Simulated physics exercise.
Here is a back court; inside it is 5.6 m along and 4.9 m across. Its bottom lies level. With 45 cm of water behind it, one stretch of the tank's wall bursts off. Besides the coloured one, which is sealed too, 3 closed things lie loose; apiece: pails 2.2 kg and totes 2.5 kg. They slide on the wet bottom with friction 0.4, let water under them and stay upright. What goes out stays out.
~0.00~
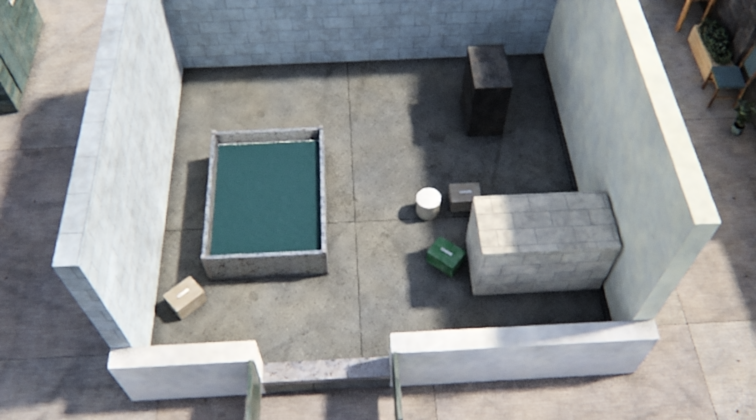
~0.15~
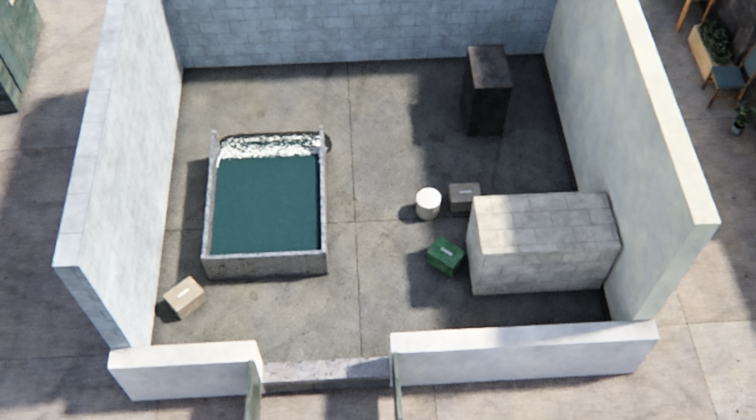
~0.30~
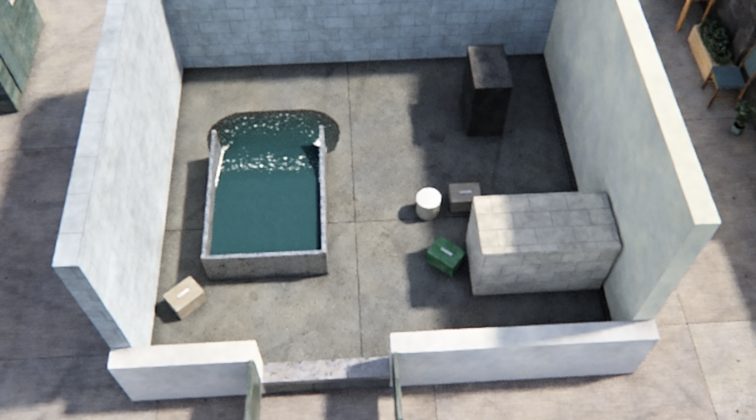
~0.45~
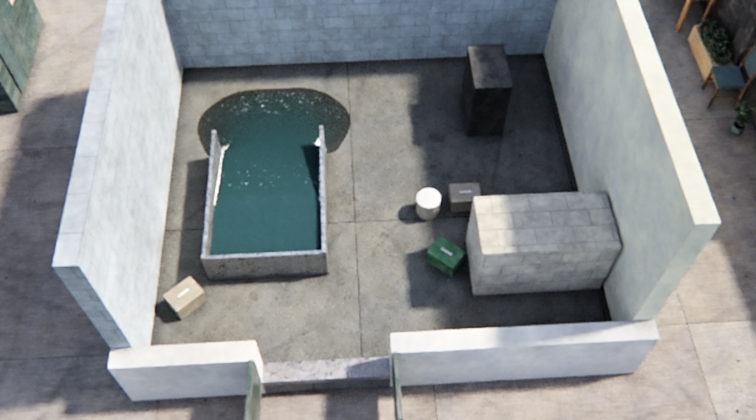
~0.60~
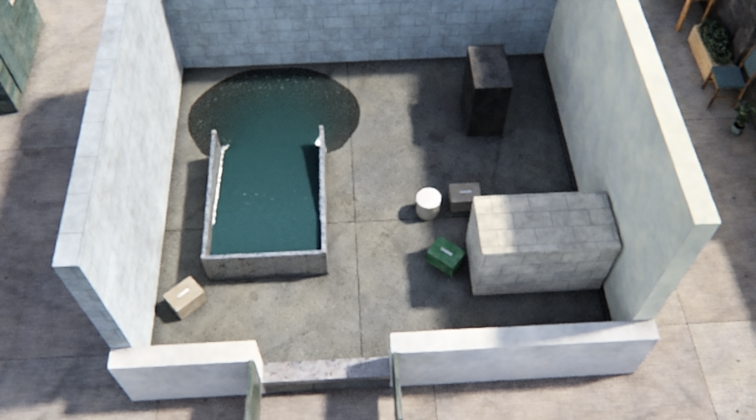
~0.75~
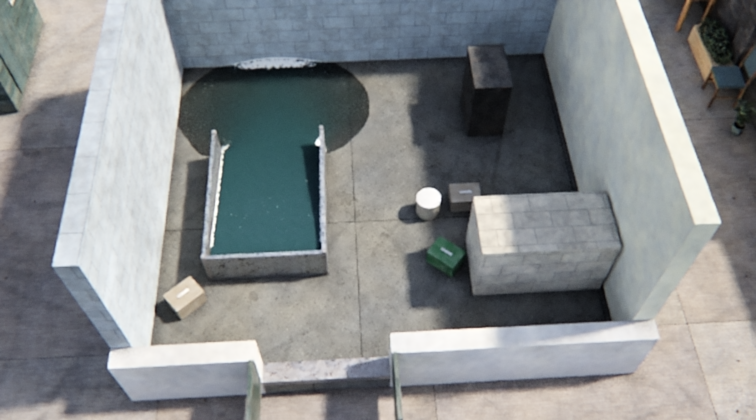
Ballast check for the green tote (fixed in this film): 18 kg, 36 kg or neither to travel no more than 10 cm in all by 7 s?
Verdict: The smaller load will do.
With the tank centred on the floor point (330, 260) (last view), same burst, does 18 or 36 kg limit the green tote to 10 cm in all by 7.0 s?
Then the lower weight is enough.
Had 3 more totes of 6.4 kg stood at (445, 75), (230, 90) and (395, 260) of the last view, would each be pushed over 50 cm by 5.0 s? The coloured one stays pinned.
In turn: Past it, over, short of it.
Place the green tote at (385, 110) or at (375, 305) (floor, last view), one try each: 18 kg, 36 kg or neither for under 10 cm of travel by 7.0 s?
In turn: Either load holds; the smaller is enough.
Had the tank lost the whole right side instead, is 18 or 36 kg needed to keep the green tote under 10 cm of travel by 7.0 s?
In that case only the higher weight holds it.
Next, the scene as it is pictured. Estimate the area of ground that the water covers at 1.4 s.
Roughly 8.0 m2.
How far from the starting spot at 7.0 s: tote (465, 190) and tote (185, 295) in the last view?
In that order: 100 cm, 250 cm.
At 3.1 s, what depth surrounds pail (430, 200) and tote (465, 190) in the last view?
About 0 and 0 cm.
After 1.4 s the green tote would be 0 cm from its start with 18 kg and 0 cm from its start with 36 kg; 0 cm of water round it then.
After 3.1 s the green tote would be 0 cm from its start with 18 kg and 0 cm from its start with 36 kg; 0 cm of water round it then.
After 4.9 s the green tote would be 0 cm from its start with 18 kg and 0 cm from its start with 36 kg; 1 cm of water round it then.
After 7.0 s the green tote would be 0 cm from its start with 18 kg and 0 cm from its start with 36 kg; 3 cm of water round it then.
